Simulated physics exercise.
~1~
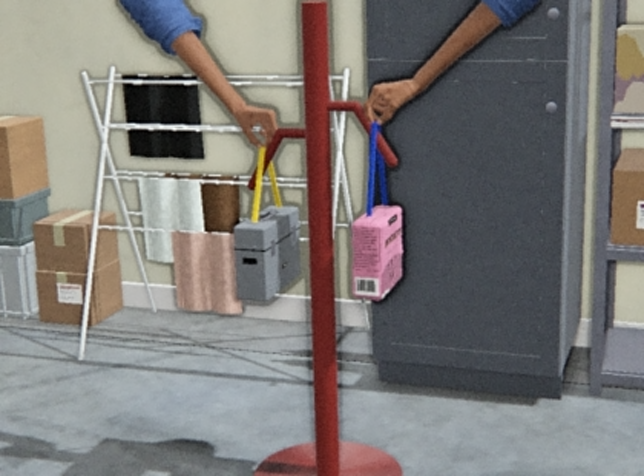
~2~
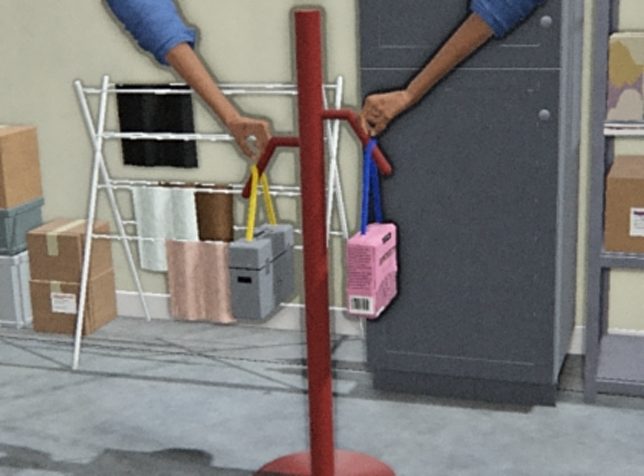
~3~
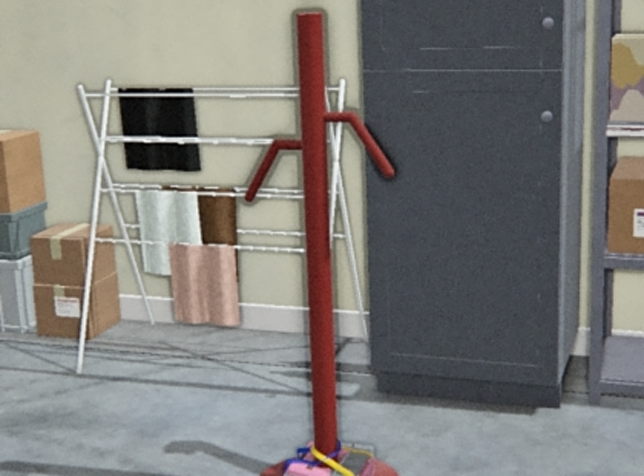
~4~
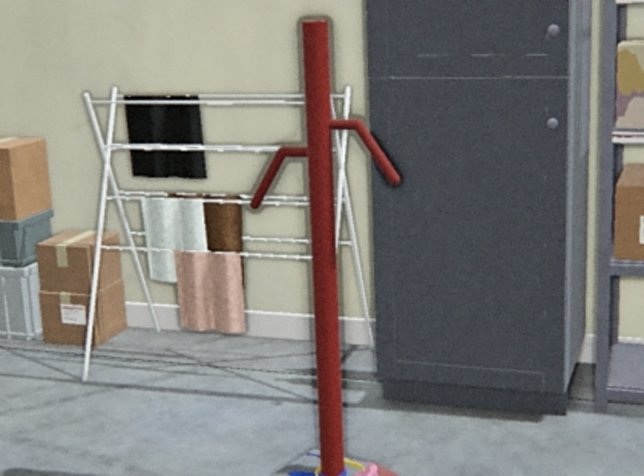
Two hands hung a grey case by its yellow strap and a pink bag by its blue strap on the drooping pegs of a red post, then let go, and both dropped to the floor around the post's base, leaving the pegs empty.
